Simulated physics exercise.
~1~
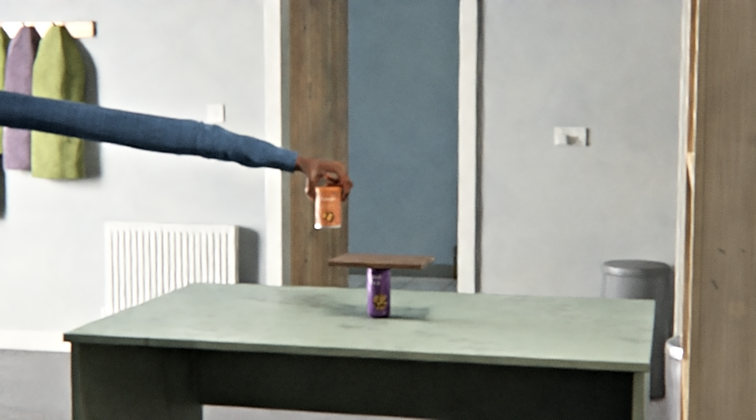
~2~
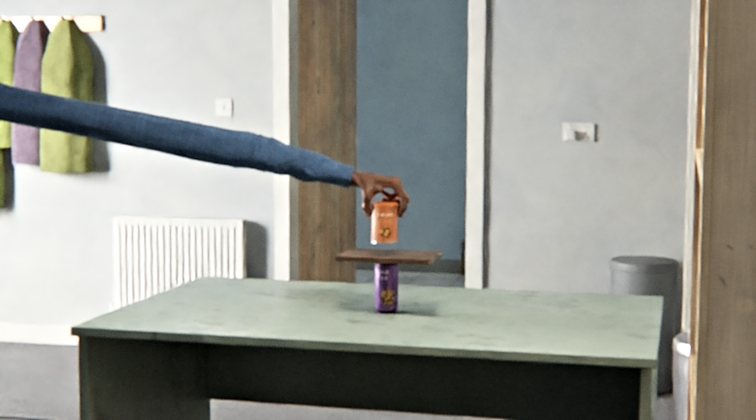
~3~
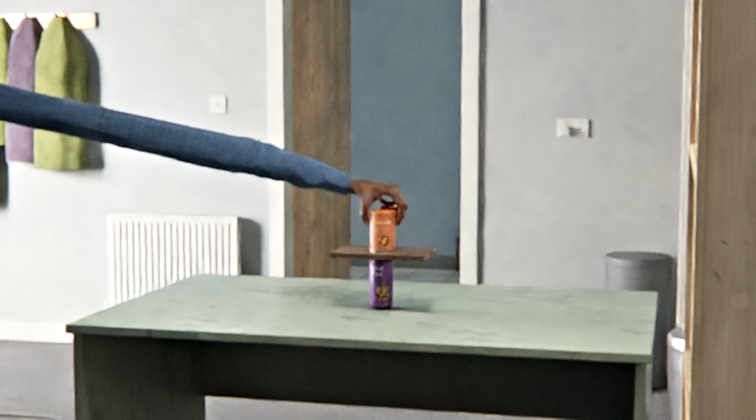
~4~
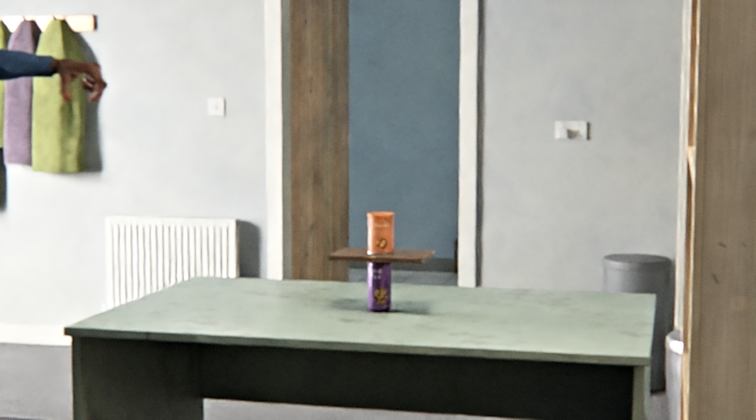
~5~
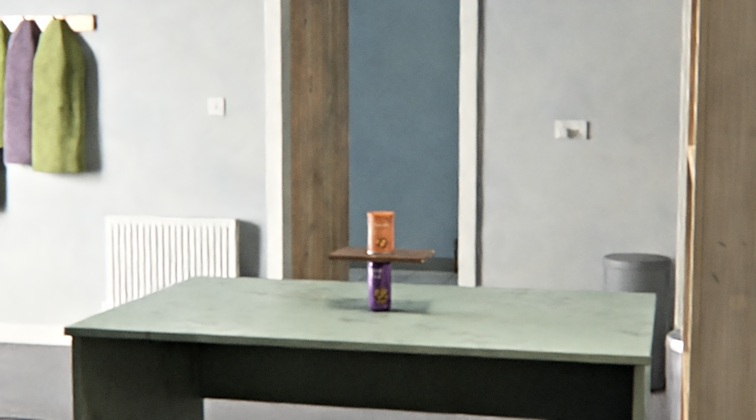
In a pale grey room with coats hanging on the wall, a thin brown board rests on top of a purple can in the middle of a green table. A hand in a blue sleeve reaches in from the left, holding an orange tin above the board. It carries the tin a little to the right, then lowers it upright onto the board, directly over the can. The fingers let go and the arm draws back to the left, out of view. The tin, board and can stay balanced in their small stack.
